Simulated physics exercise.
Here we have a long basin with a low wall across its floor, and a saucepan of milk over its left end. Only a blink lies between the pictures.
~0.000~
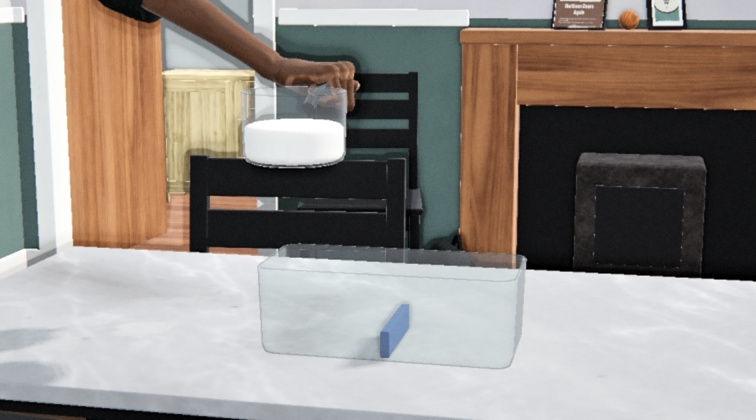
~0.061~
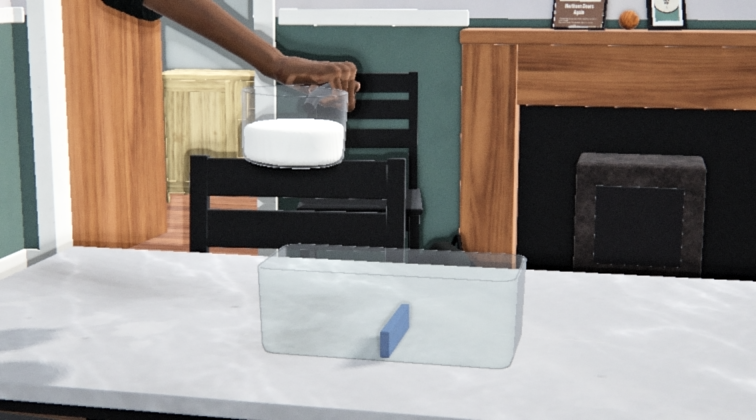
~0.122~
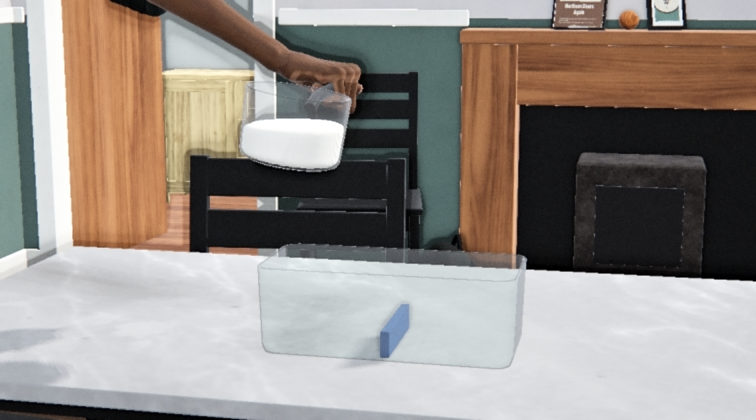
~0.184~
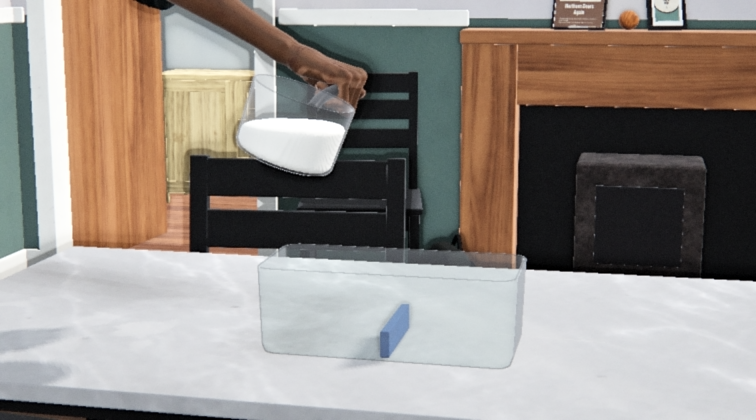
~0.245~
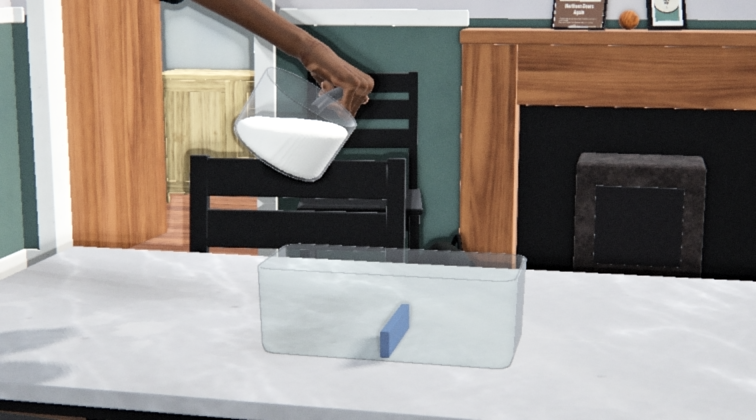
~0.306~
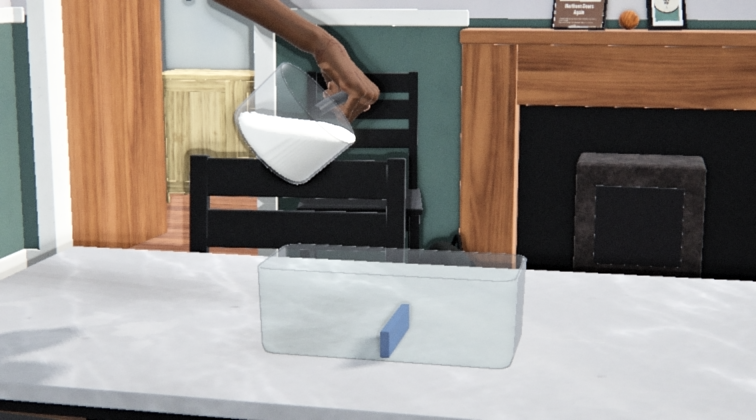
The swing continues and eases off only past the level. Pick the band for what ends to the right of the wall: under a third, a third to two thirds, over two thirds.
The share right of the wall is from a third to two thirds.
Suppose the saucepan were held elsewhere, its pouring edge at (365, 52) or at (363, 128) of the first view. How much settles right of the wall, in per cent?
The first gives 85 %, the second 75 %.
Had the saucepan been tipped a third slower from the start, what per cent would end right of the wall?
About 50 per cent.
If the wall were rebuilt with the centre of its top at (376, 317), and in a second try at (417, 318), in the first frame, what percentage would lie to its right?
Near 85 % and 5 %.
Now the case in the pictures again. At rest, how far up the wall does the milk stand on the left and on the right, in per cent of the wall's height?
Left about 40, right about 30.
A moment on, the saucepan is tipped on its side and 44 per cent is still to pour, 9 is left of the wall and 2 right of it.
Next, the saucepan is tipped on its side and 19 per cent is still to pour, 28 is left of the wall and 38 right of it.
Then the saucepan is tipped on its side and 6 per cent is still to pour, 41 is left of the wall and 44 right of it.
Later the saucepan is tipped on its side and 2 per cent is still to pour, 49 is left of the wall and 45 right of it.
At rest 53 per cent lies left of the wall, 45 right of it and 2 outside.
